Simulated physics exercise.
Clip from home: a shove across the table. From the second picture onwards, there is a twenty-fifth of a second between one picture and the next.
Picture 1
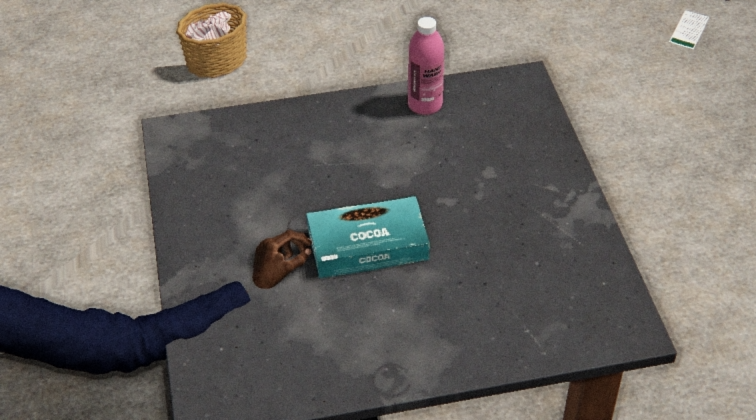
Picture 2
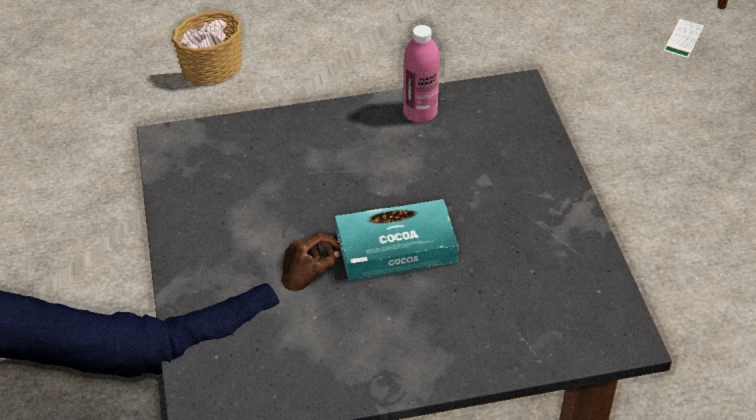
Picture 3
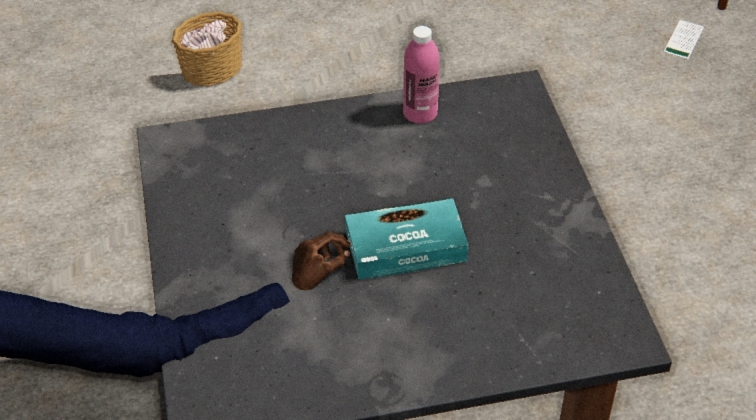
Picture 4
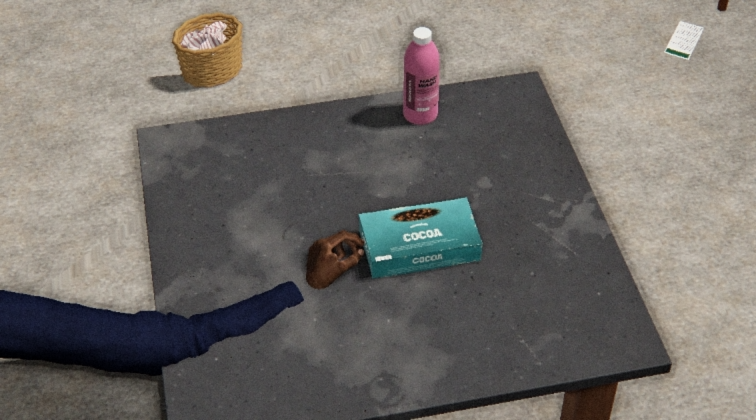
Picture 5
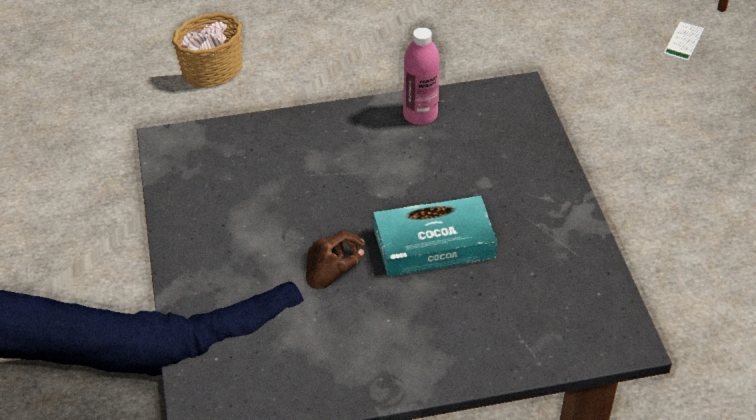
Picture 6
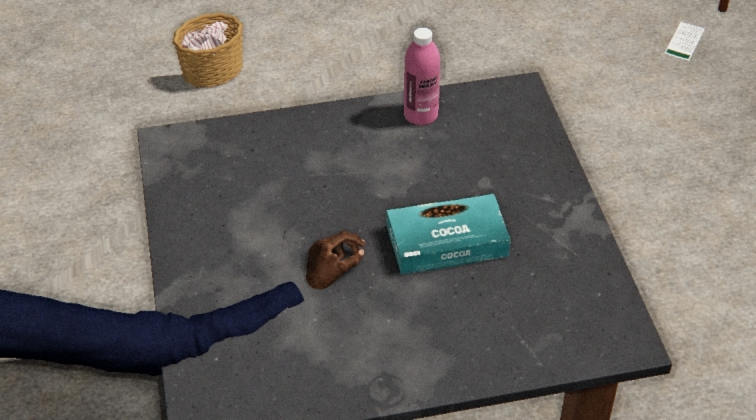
Turquoise cocoa packet sliding right across a dark table, pushed by a hand in a blue sleeve, then moving clear of it.
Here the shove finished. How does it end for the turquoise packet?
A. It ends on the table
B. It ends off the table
Option A: It ends on the table.
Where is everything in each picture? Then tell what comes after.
The first picture shows under the hand; turquoise packet (368, 237).
The second picture shows under the hand; turquoise packet (396, 239).
The third picture shows under the hand; turquoise packet (406, 239).
The fourth picture shows turquoise packet (420, 237).
The fifth picture shows turquoise packet (435, 235) slid a little.
The sixth picture shows turquoise packet (448, 233) slid a little.
Then, 0.10 s after the last picture, turquoise packet slid a little near (472, 230).
Then, 0.20 s after the last picture, turquoise packet slid about its own width near (486, 227).
At rest, moved from the start, turquoise packet. Seen from the same camera at the end, turquoise packet near (489, 227).
